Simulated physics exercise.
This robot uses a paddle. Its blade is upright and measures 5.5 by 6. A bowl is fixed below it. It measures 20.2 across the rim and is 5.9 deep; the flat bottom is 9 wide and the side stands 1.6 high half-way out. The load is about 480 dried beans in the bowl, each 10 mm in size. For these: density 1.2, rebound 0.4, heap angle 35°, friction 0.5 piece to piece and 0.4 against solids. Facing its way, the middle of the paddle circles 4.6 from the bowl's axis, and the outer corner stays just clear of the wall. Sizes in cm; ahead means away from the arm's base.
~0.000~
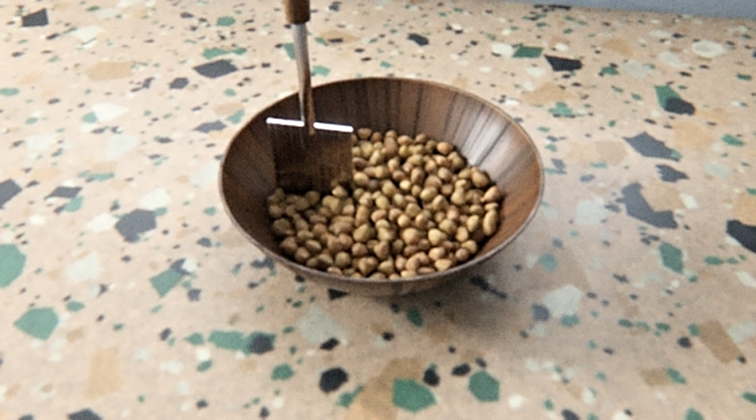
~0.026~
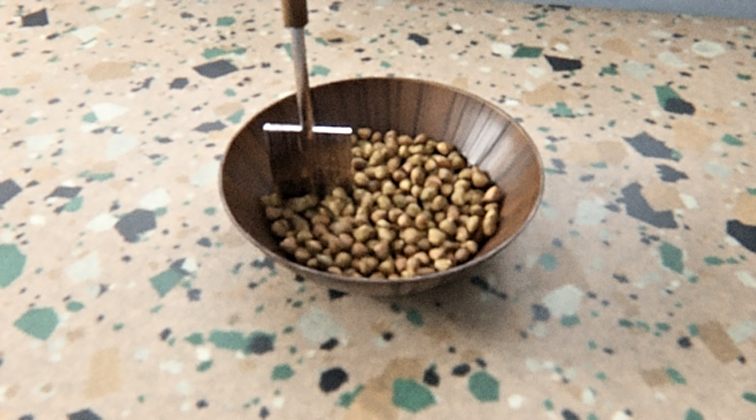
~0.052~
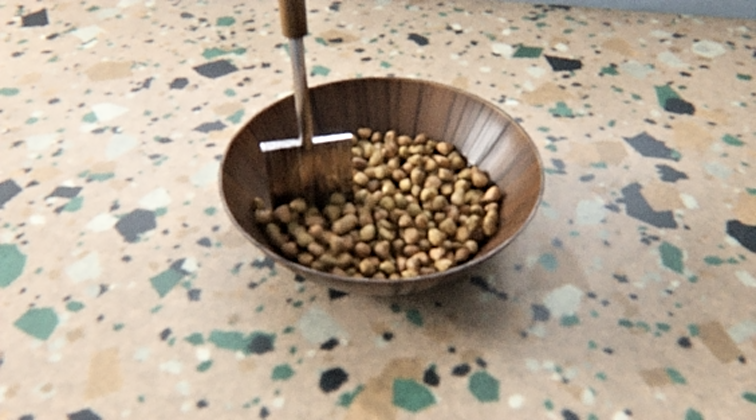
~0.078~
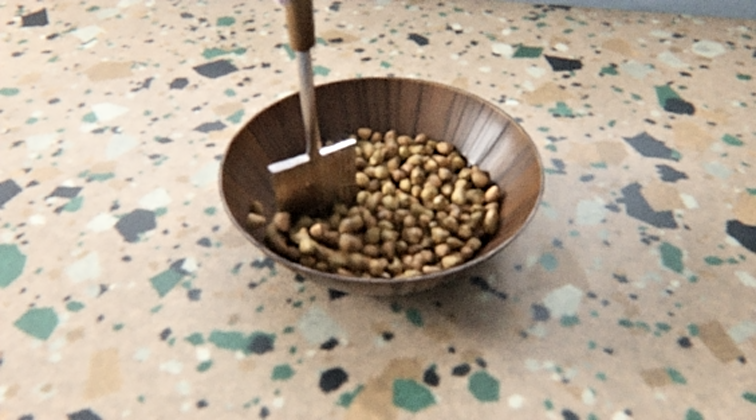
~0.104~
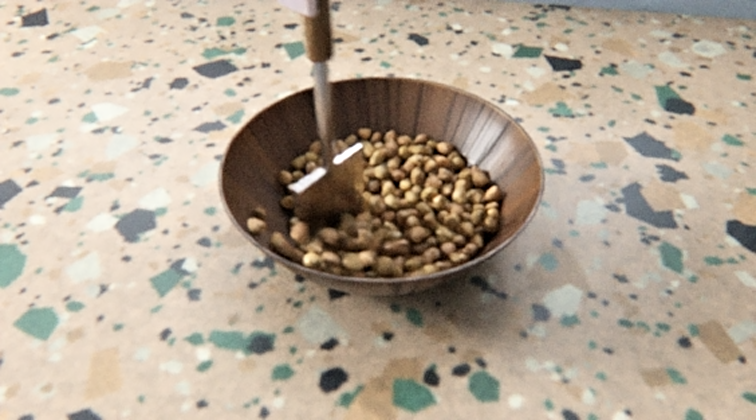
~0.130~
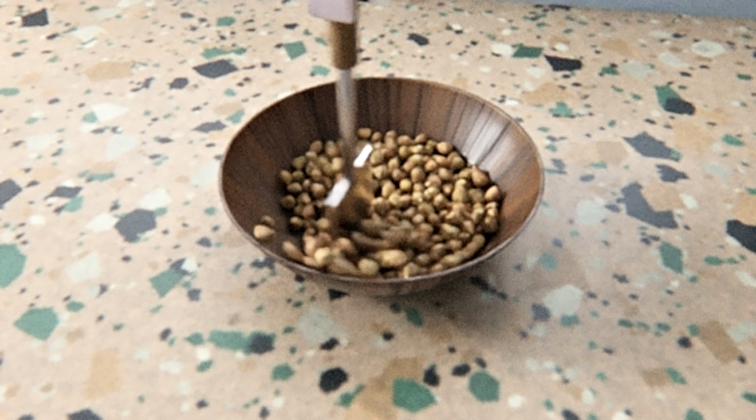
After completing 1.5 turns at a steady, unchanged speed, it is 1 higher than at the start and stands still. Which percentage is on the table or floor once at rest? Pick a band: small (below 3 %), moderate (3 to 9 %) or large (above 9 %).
Large, above 9 %.
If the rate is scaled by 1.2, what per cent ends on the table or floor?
I'd say about 25 %.
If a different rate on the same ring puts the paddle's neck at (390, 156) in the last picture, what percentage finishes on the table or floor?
Something like 30 percent, roughly.
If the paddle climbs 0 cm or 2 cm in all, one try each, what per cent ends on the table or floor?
Trial one: Roughly 25 %; trial two: Roughly 10 %.
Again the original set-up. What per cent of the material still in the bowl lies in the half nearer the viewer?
I'd put it at roughly 50 per cent.
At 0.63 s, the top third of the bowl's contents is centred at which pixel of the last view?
Estimated centre: (350, 248).
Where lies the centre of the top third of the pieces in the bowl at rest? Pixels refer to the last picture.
Centre, approx.: (398, 199).
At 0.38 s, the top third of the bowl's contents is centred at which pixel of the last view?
Around (395, 127).
By 0.38 s, 258° round, highest piece 9 above the table; 444 in the bowl, 20 on the table or floor, 20 in flight or on the tool.
By 0.63 s, 76° round, highest piece 7 above the table; 414 in the bowl, 64 on the table or floor, 6 in flight or on the tool.
By 0.95 s, 180° round, highest piece 5 above the table; 406 in the bowl, 78 on the table or floor.
By 1.65 s, 180° round, highest piece 5 above the table; 406 in the bowl, 78 on the table or floor.
Final count, 406 in the bowl, 78 on the table or floor. That is 16 % on the table or floor.
